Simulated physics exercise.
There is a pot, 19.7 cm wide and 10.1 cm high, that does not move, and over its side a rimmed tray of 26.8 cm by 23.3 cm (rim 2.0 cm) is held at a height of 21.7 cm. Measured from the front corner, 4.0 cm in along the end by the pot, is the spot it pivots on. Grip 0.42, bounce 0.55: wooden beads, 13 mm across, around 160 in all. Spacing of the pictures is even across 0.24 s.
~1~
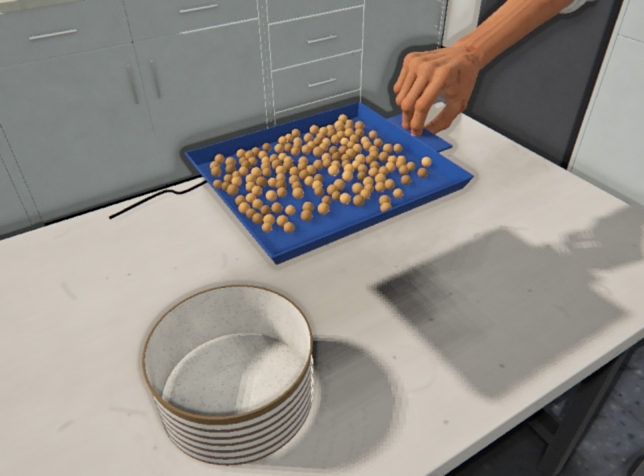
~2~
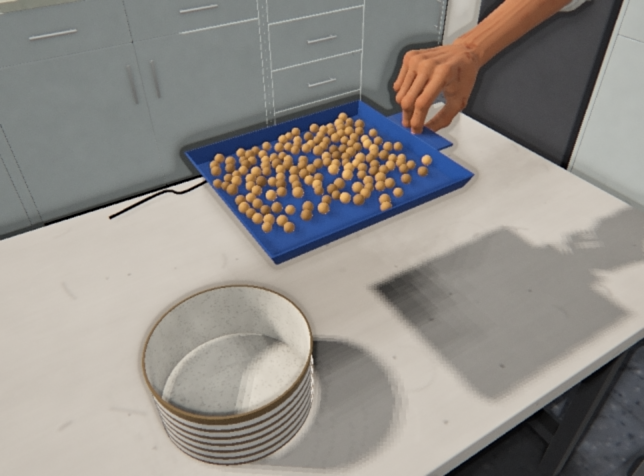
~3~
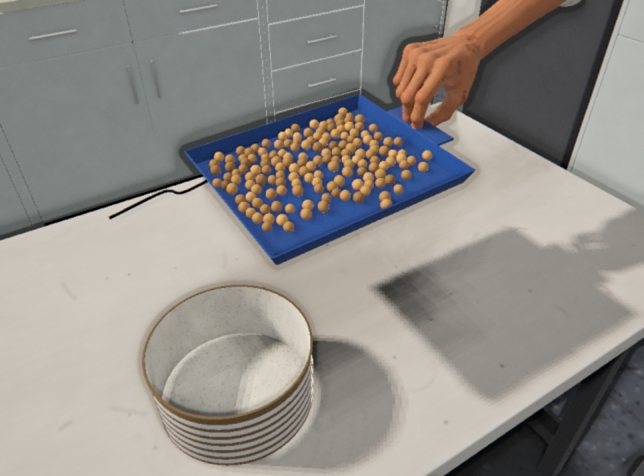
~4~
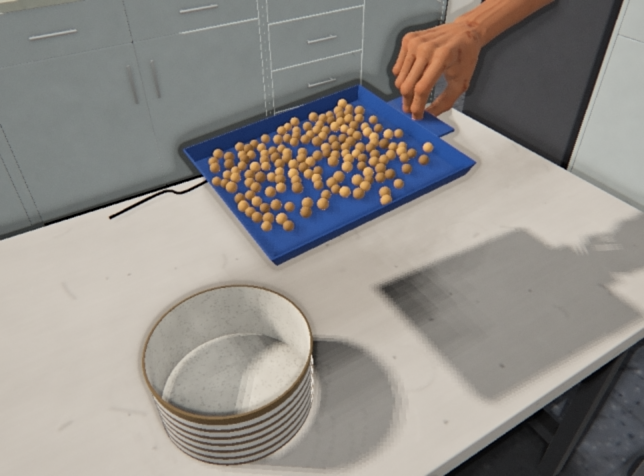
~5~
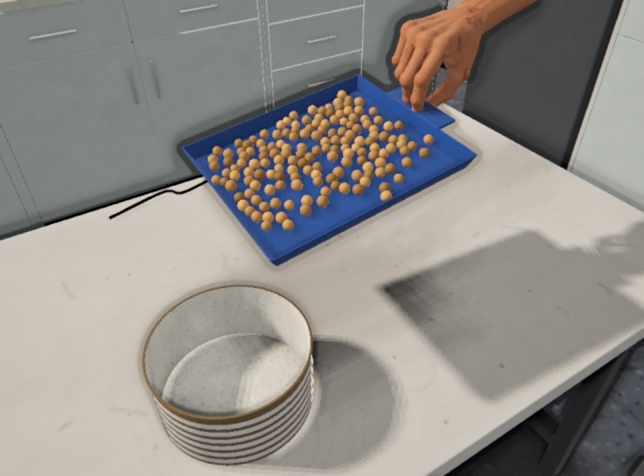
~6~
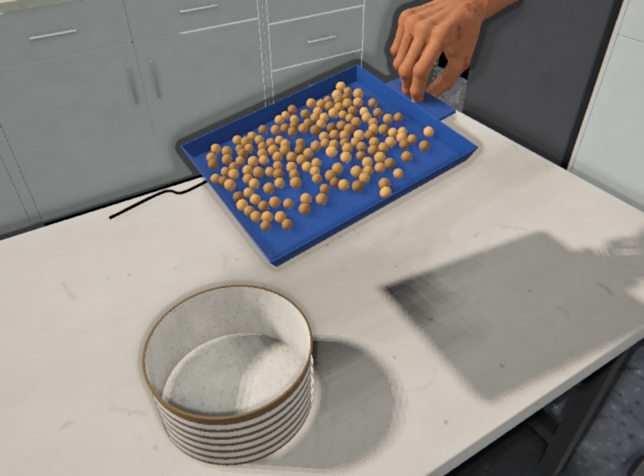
A blue rimmed tray scattered with small tan wooden beads starts level over a pale countertop, gripped at its back right by a hand, in a kitchen with grey cabinets seen from above. A round pot with a striped side and brown rim stands still at the lower left. The hand gradually raises the tray's far right side, tilting it gently toward the left front, while the beads shift slightly.
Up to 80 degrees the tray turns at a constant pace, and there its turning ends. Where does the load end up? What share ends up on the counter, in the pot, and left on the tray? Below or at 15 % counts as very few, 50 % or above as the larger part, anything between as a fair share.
Counter - very few, pot - the larger part, left on the tray - very few.
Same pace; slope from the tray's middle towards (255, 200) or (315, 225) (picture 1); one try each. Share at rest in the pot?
40 and 75 %.
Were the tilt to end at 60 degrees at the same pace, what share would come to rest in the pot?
That would be around 70 percent.
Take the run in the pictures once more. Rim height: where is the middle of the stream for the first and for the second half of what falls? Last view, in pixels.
The first half passes near (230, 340) and the second half near (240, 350).
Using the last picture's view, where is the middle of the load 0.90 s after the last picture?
Near pixel (239, 223).
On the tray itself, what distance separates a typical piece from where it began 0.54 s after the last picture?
About 10 cm.
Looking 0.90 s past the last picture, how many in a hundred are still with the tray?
Some 75 per cent of the load.
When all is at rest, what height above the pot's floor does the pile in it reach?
My guess is around 3.0 centimetres.
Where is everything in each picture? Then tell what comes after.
Tray tilt 0 degrees, front corners at (275, 250) and (465, 175); middle of the pieces at (318, 165); pot at (229, 344), in the first picture.
Tray tilt 1 degrees, front corners at (275, 250) and (465, 173); middle of the pieces at (318, 164), in the second picture.
Tray tilt 2 degrees, front corners at (275, 251) and (466, 169); middle of the pieces at (318, 161), in the third picture.
Tray tilt 5 degrees, front corners at (274, 252) and (467, 161), lowest corner left front; middle of the pieces at (318, 156), in the fourth picture.
Tray tilt 8 degrees, front corners at (274, 253) and (468, 154), lowest corner left front; middle of the pieces at (317, 151), in the fifth picture.
Tray tilt 11 degrees, front corners at (273, 254) and (468, 146), lowest corner left front; middle of the pieces at (316, 146); pot at (229, 344), in the sixth picture.
Then, 0.54 s after the last picture, tilt 43 degrees; the tray holds 100 %, the pot 0 %.
Then, 0.90 s after the last picture, tilt 65 degrees; the tray holds 75 %, the pot 15 %.
Then, 1.35 s after the last picture, tilt 80 degrees; the tray holds 5 %, the pot 85 %.
In the end, counter 0 %, pot 100 %, tray 0 %.
